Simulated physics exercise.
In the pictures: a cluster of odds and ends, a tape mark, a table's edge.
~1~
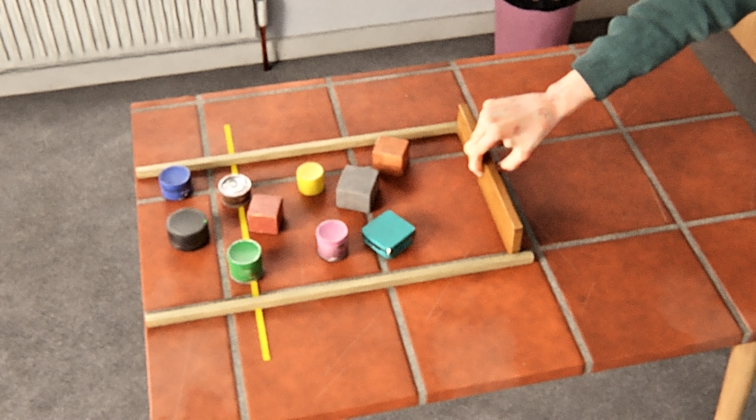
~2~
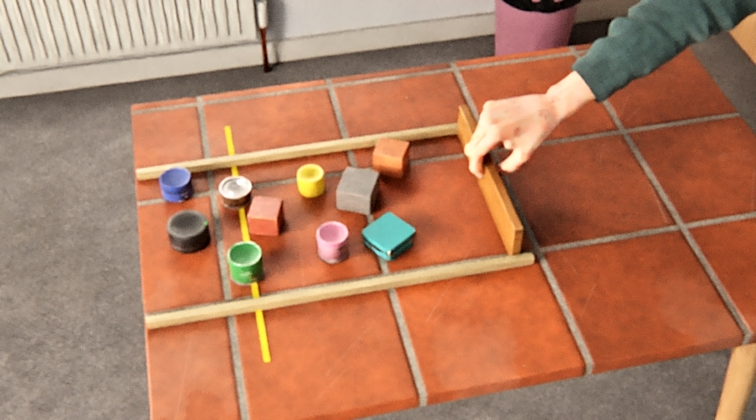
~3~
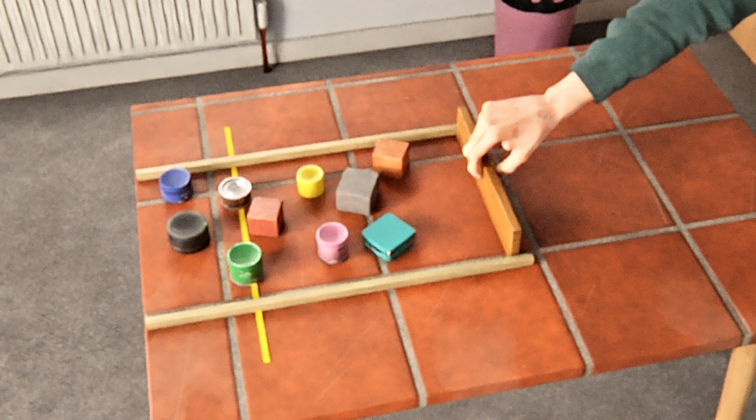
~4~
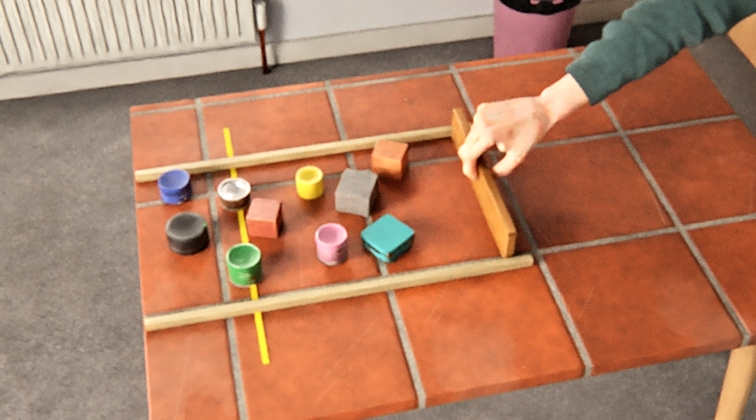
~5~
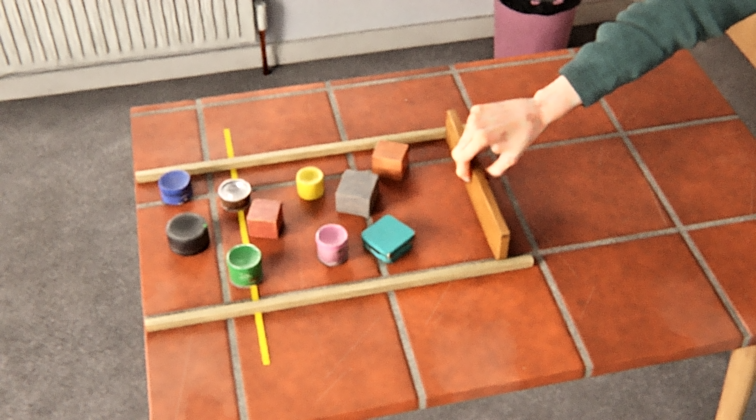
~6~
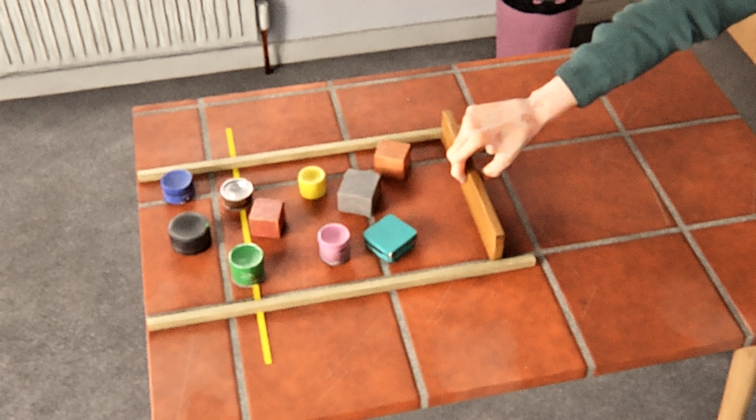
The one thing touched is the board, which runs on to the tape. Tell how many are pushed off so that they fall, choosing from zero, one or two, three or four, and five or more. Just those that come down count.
All remain.
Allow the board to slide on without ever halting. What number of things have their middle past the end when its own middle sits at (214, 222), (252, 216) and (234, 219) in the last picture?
The counts would come out as 2, 0 and 0.
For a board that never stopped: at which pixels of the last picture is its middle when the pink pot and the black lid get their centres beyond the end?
First one: Around (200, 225). Other one: Around (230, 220).
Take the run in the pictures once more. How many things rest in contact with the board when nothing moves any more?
It touches 3.
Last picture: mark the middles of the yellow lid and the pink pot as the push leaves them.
In the last picture the yellow lid sits around (196, 203) and the pink pot around (194, 261).
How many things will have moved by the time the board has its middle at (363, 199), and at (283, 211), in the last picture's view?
I count 5 first and 8 after.
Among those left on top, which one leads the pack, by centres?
That would be the black lid.
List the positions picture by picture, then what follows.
Blue tub (176, 183); black lid (188, 230); green tin (245, 262); board (487, 176); tape (245, 229), in the first frame.
Black lid (189, 232); board (488, 178), in the second frame.
Green tin (246, 264); yellow lid (311, 182), in the third frame.
Blue tub (175, 187); orange block (390, 159), in the fourth frame.
Black lid (188, 234); turquoise case (388, 240), in the fifth frame.
Blue tub (178, 187); black lid (190, 234); green tin (247, 265); board (471, 183); tape (246, 232), in the sixth frame.
Early on, none off yet; blue tub at rest near (178, 187); black lid at rest near (190, 234); green tin at rest near (247, 265).
Finally, the number that fall off is zero.
